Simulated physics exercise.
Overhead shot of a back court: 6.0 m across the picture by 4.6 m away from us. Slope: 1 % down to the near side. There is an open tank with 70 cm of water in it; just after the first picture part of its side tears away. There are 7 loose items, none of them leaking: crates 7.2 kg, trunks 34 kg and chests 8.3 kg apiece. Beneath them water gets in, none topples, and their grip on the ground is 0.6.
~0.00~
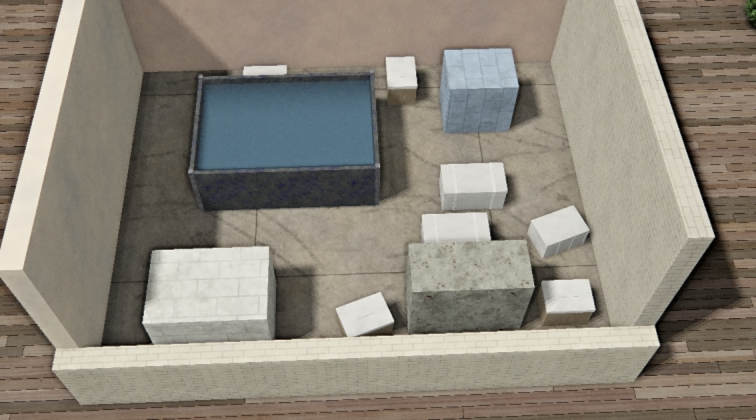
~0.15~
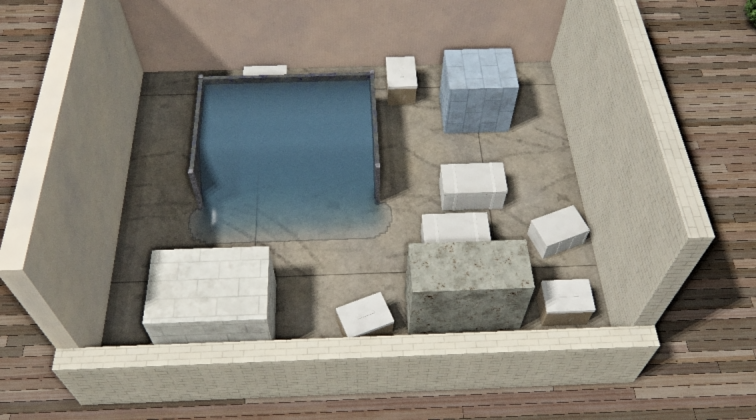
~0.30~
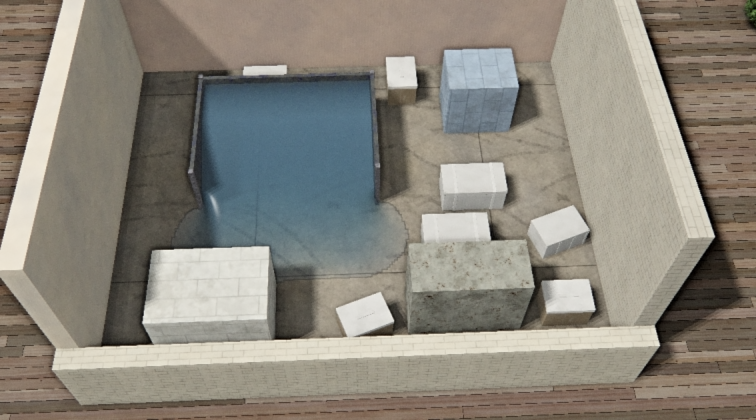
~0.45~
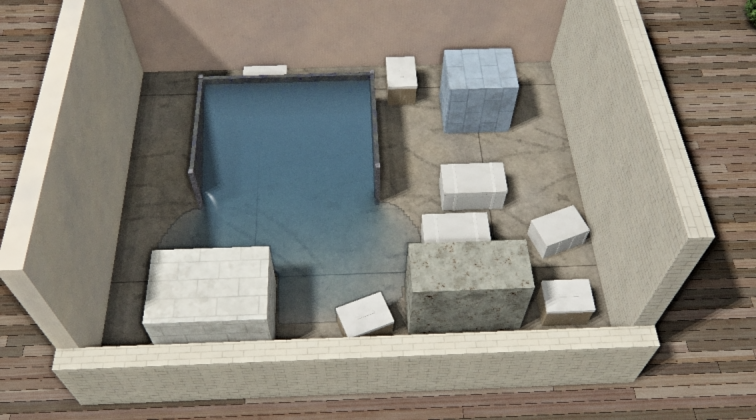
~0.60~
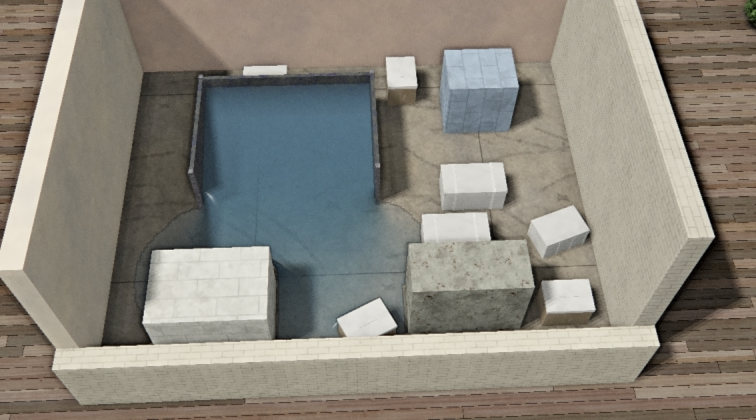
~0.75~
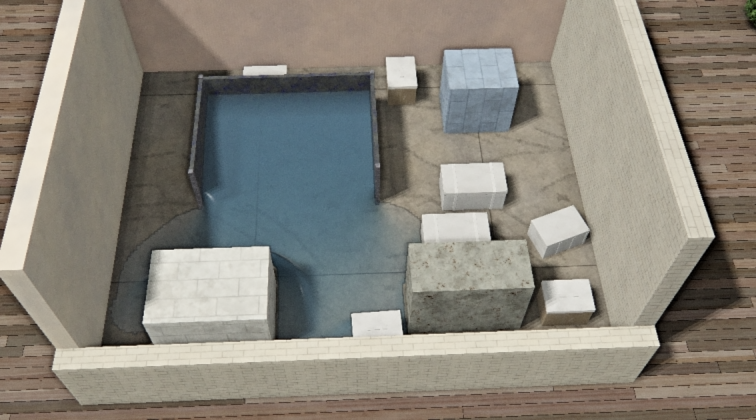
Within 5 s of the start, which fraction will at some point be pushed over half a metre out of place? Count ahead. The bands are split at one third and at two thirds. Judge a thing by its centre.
It falls between one and two thirds.
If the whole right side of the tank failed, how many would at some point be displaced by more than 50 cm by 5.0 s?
So the tally would be 6.
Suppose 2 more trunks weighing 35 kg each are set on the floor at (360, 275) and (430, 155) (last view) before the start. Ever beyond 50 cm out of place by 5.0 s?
Beyond it, Within it.
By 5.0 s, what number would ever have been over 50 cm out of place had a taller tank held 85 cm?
It would come to 4 of them.
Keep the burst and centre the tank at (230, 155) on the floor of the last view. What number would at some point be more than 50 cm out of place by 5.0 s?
3.
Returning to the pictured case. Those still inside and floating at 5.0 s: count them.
I get 6.
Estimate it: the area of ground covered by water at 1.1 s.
Roughly 10.0 m2 of it is wet.
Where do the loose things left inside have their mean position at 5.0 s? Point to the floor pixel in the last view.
I'd put it around (455, 177).
After 1.1 s 0 of 7 are over 50 cm from their spots; 1 afloat.
After 2.2 s 0 of 7 are over 50 cm from their spots; 1 afloat.
After 3.5 s 2 of 7 are over 50 cm from their spots; 3 afloat.
After 5.0 s 3 of 7 are over 50 cm from their spots, and 3 have been at some point; 6 afloat.
